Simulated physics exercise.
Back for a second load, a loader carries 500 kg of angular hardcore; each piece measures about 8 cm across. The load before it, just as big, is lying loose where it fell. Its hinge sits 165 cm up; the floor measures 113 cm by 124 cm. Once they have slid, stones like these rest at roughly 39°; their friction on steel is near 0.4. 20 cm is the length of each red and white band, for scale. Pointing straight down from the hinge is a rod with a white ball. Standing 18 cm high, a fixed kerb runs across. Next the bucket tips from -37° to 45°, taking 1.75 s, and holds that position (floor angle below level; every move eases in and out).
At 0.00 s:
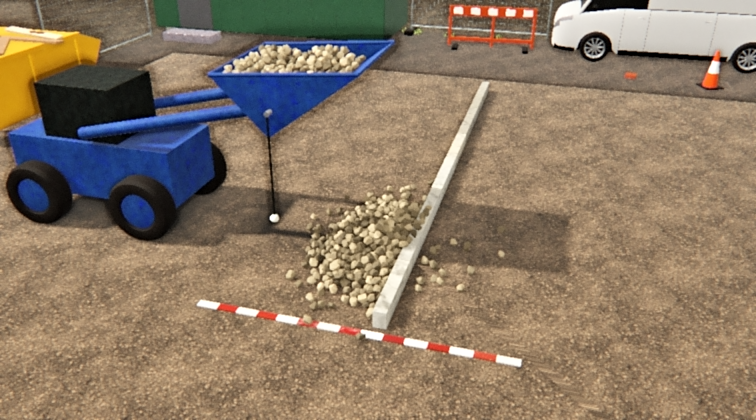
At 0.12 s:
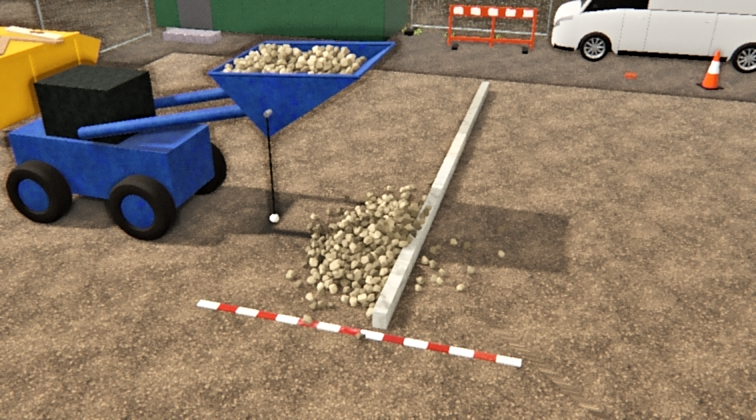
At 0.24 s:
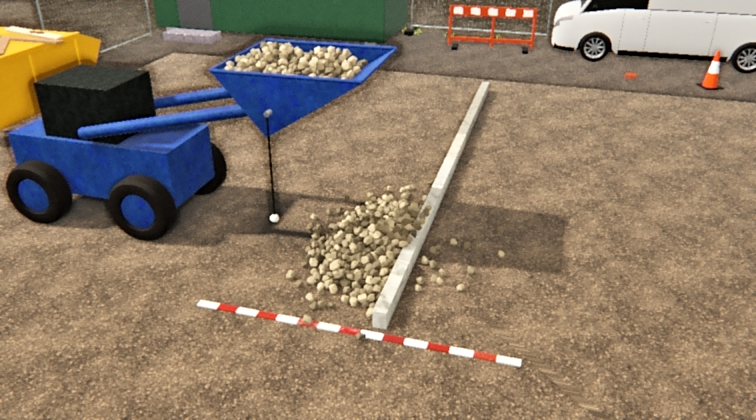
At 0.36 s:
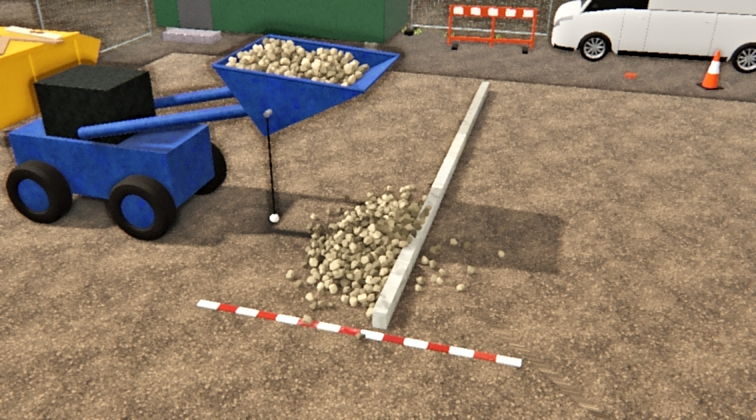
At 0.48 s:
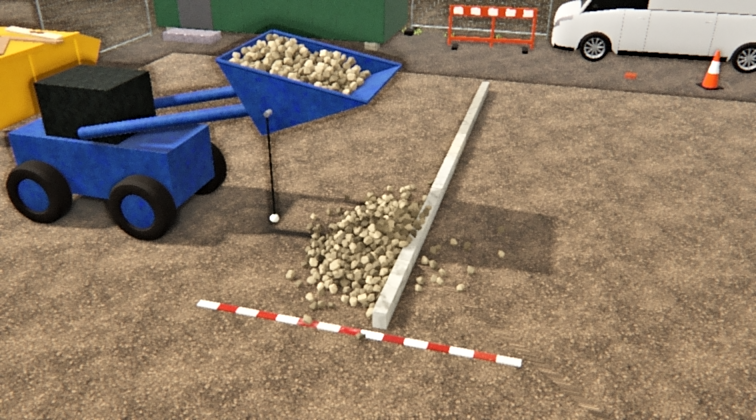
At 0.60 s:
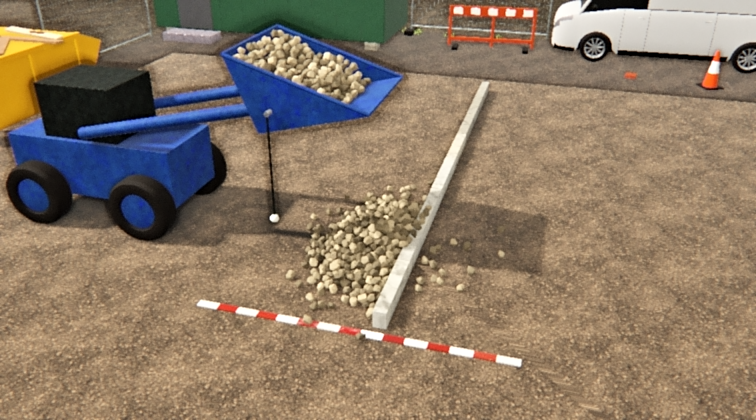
Blue loader bucket full of pale stones slowly tilting forward, its front lip dipping above a loose stone pile beside a kerb.
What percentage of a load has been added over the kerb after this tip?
27 %.
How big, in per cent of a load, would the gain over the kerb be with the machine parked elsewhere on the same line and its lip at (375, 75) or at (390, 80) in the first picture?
I'd guess close to 45 per cent first and close to 70 per cent second.
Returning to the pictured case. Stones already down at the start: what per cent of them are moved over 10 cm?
I'd say roughly 10 per cent of them.
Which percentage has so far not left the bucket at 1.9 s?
Some 35 percent, roughly.
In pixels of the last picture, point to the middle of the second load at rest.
They end up centred around (390, 231).
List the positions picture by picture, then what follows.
In the first picture, lip at (359, 75), floor tilted -37°, highest stones at (323, 54). The earlier load is highest near (379, 224), 33 cm above ground level, 98 % on this side of the kerb, 2 % over the kerb.
In the second picture, lip at (360, 77), floor tilted -36°, highest stones at (324, 54); the stones move at 0.1 m/s on average.
In the third picture, the bucket is at -33°, its lip at (362, 82); the top of the load is at (296, 52); the stones move at 0.2 m/s on average.
In the fourth picture, lip at (365, 91), floor tilted -28°, highest stones at (266, 47); the stones move at 0.2 m/s on average.
In the fifth picture, the bucket is at -22°, its lip at (368, 102); the top of the load is at (270, 44); the stones move at 0.3 m/s on average.
In the sixth picture, the bucket is at -15°, its lip at (369, 116); the top of the load is at (274, 40); the stones move at 0.3 m/s on average.
After 1.3 s the floor is at 32°; in per cent of one load, 100 in the bucket, 98 on this side of the kerb, 2 over the kerb; the foremost stones are at (468, 260).
After 1.9 s the floor is at 45°; in per cent of one load, 35 in the bucket, 162 on this side of the kerb, 3 over the kerb; the foremost stones are at (468, 260).
After 2.2 s the floor is at 45°; in per cent of one load, 2 in the bucket, 182 on this side of the kerb, 16 over the kerb; the foremost stones are at (482, 261).
After 5.0 s the floor is at 45°; in per cent of one load, 0 in the bucket, 171 on this side of the kerb, 29 over the kerb; the foremost stones are at (511, 262). Net gain over the kerb, 27.
